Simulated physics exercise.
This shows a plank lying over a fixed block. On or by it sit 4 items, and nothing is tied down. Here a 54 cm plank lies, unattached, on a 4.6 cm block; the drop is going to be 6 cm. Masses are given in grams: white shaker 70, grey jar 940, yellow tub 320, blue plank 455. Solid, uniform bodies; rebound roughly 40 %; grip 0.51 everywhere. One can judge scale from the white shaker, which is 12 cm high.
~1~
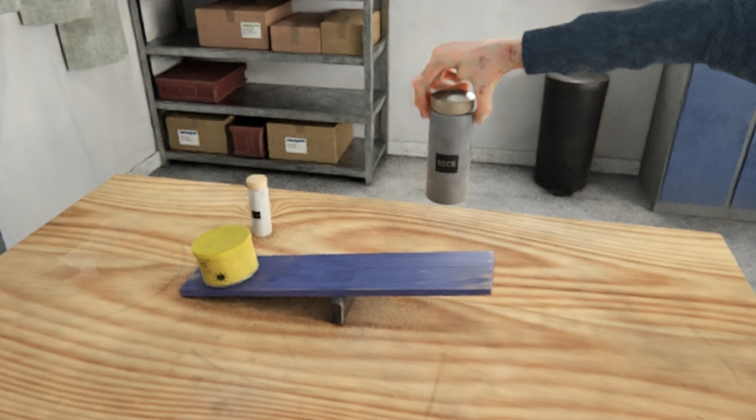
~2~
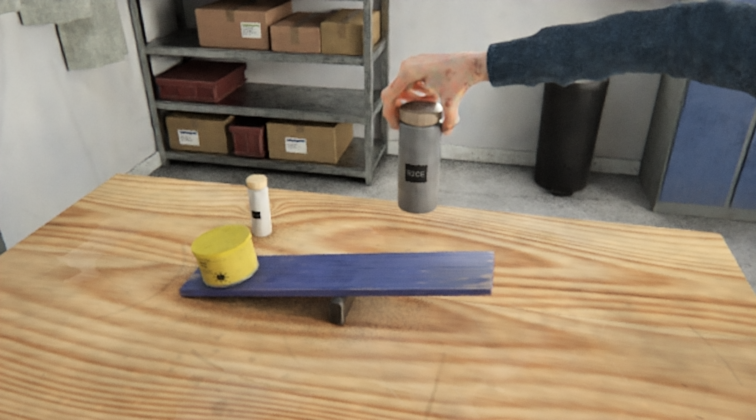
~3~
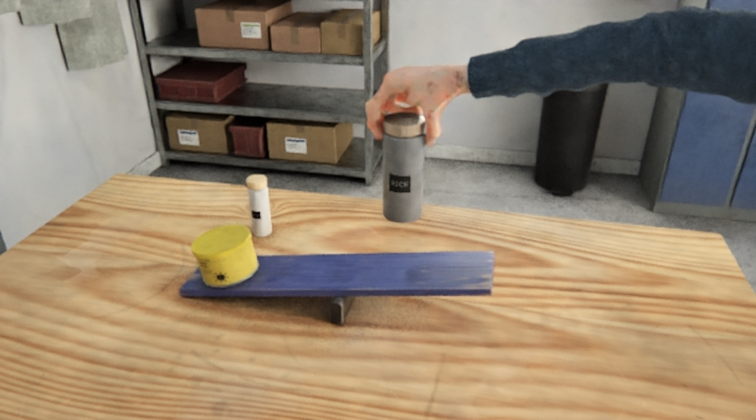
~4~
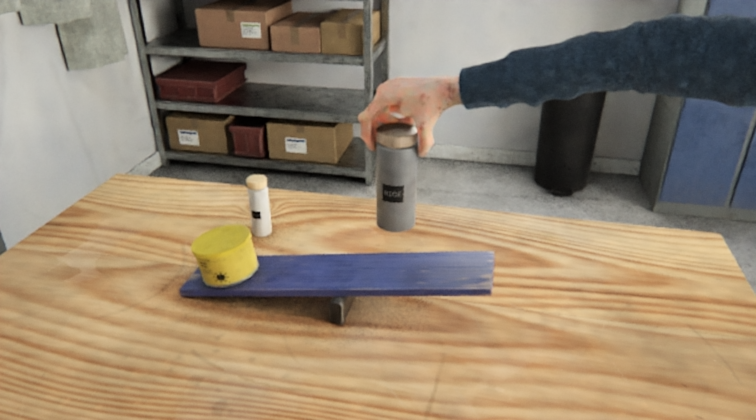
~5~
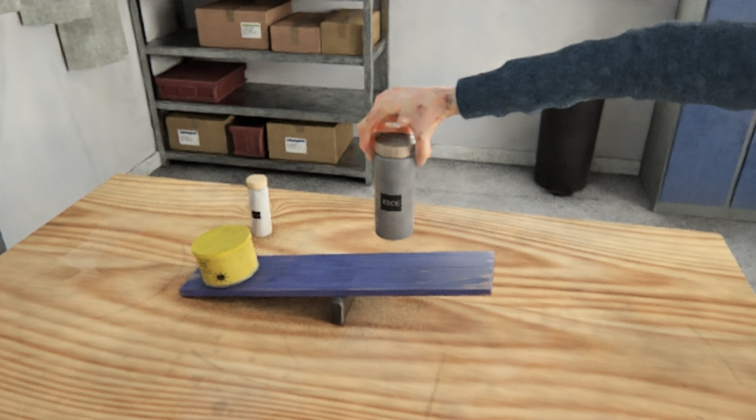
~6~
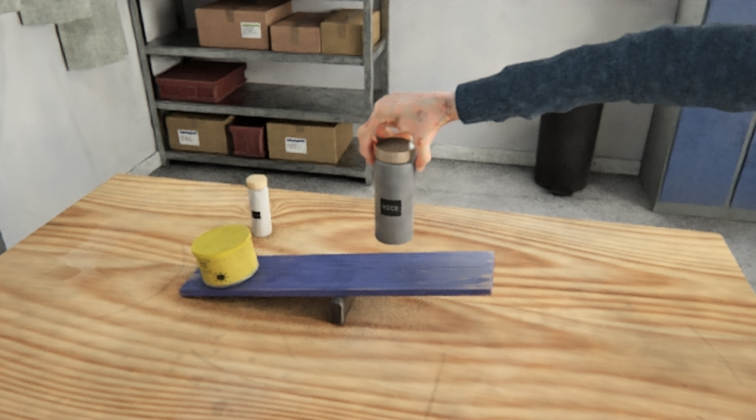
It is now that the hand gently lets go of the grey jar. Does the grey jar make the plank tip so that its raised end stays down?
No.
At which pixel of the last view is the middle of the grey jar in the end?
Around pixel (318, 251).
Then, 0.30 s past the last view, plank at 9°, tipped the other way; grey jar at 19° to upright near (380, 237); yellow tub at 18° to upright.
Then, 0.40 s past the last view, plank at 9°, tipped the other way; grey jar at 34° to upright near (366, 236); yellow tub at 33° to upright.
Then, 0.60 s past the last view, plank at 10°, leaning as at the start; grey jar on its side near (325, 251); yellow tub at 6° to upright.
Then, 0.80 s past the last view, plank at 9°, leaning as at the start; grey jar on its side near (316, 256); yellow tub shifted 2 cm.
Finally, plank at 9°, leaning as at the start; on their side or leaning hard on the table or plank, grey jar; the other 3 still in place (within 4 cm). Final places as that camera would see them, grey jar near (318, 251). The plank finishes with the same end low.
